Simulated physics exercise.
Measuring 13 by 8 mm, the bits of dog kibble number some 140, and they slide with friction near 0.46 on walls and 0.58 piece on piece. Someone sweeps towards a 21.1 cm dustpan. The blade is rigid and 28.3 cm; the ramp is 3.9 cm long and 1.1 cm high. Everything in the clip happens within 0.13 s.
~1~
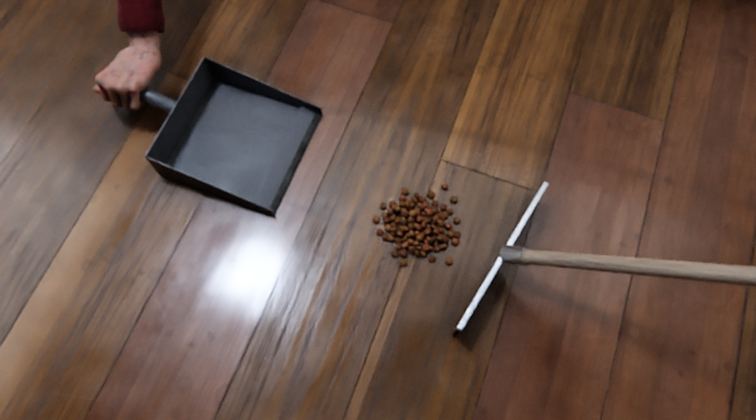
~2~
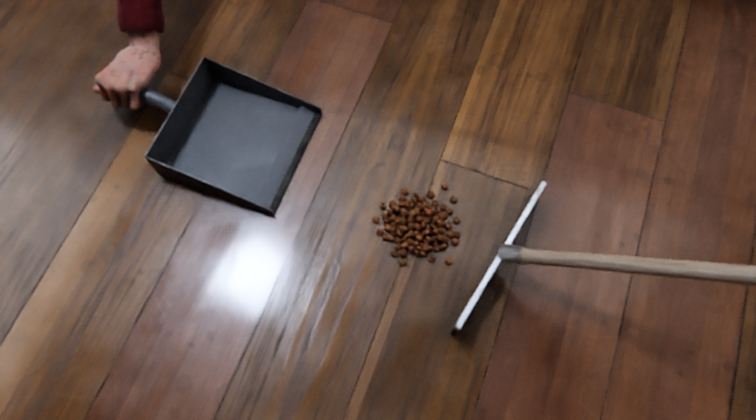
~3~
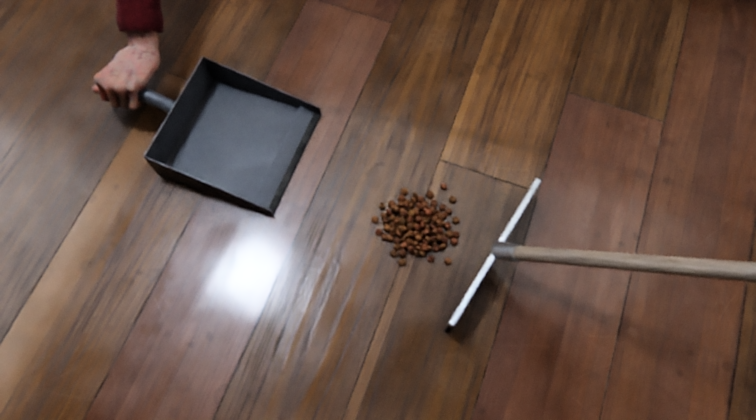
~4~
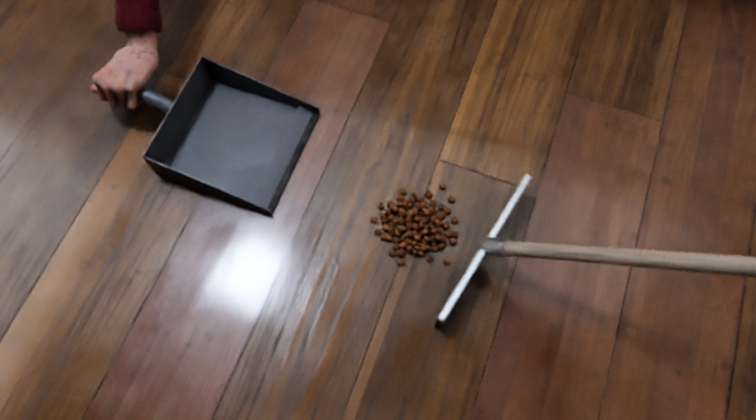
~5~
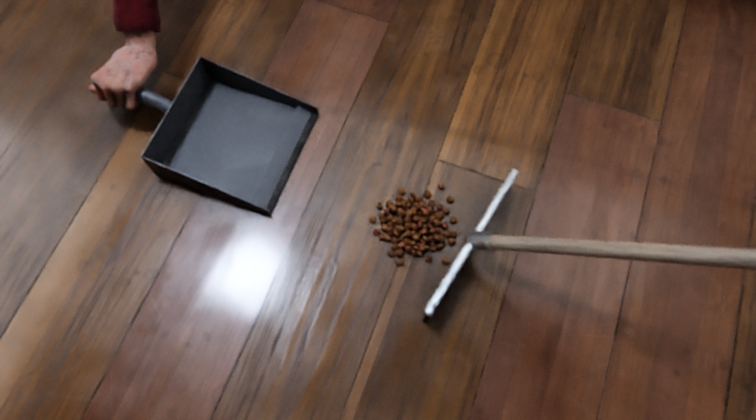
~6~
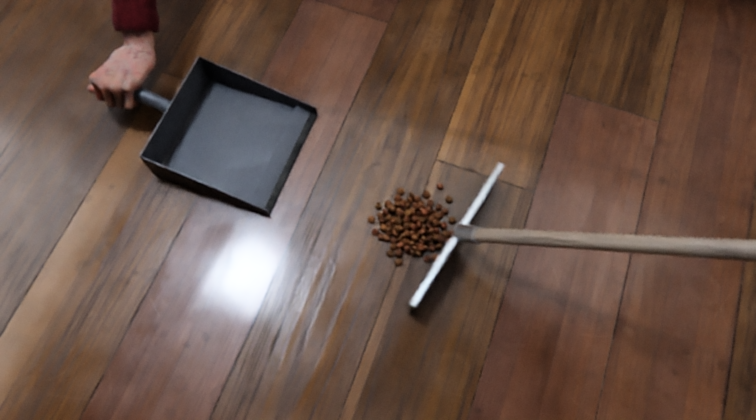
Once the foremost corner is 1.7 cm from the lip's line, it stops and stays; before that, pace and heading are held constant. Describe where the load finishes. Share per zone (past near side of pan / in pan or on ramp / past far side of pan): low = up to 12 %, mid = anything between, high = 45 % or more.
Near side - low, pan - mid, far side - low.
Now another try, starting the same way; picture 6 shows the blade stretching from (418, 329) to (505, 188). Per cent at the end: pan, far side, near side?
Per cent by place - pan 0, far side 0, near side 30.
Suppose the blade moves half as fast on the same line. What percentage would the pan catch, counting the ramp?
Near 15 %.
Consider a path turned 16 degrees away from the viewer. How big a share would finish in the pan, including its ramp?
Around 30 %.
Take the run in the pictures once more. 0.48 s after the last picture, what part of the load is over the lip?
I'd say around 25 in a hundred has made it so far.
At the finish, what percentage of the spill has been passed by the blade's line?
Near 0 percent, give or take.
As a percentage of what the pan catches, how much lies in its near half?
Roughly 50 in a hundred.
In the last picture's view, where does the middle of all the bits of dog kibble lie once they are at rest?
Look around (300, 159) in the last picture.
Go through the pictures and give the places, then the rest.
Blade from (460, 328) to (544, 187), moved 0.0 cm, 0 of the pieces shifted so far; middle of the pieces at (418, 228); pan at (233, 141), in the first frame.
Blade from (458, 327) to (542, 186), moved 0.3 cm, 0 of the pieces shifted so far; middle of the pieces at (418, 228), in the second frame.
Blade from (452, 324) to (536, 184), moved 1.2 cm, 0 of the pieces shifted so far; middle of the pieces at (417, 228), in the third frame.
Blade from (442, 319) to (526, 180), moved 2.7 cm, 0 of the pieces shifted so far; middle of the pieces at (416, 228), in the fourth frame.
Blade from (428, 313) to (514, 175), moved 4.7 cm, 0 of the pieces shifted so far; middle of the pieces at (414, 228), in the fifth frame.
Blade from (413, 306) to (500, 169), moved 7.0 cm, 1 of the pieces shifted so far; middle of the pieces at (413, 228); pan at (228, 141), in the sixth frame.
Then, 0.15 s after the last picture, middle of the blade 17 cm from the lip; 0 % over the lip, far side 0 %, near side 5 %.
Then, 0.25 s after the last picture, middle of the blade 8 cm from the lip; 0 % over the lip, far side 0 %, near side 5 %.
Then, 0.48 s after the last picture, middle of the blade 5 cm from the lip; 25 % over the lip, far side 5 %, near side 5 %.
In the end, near side 5 %, pan 30 %, far side 5 %, in front of the lip or behind the blade 65 %.
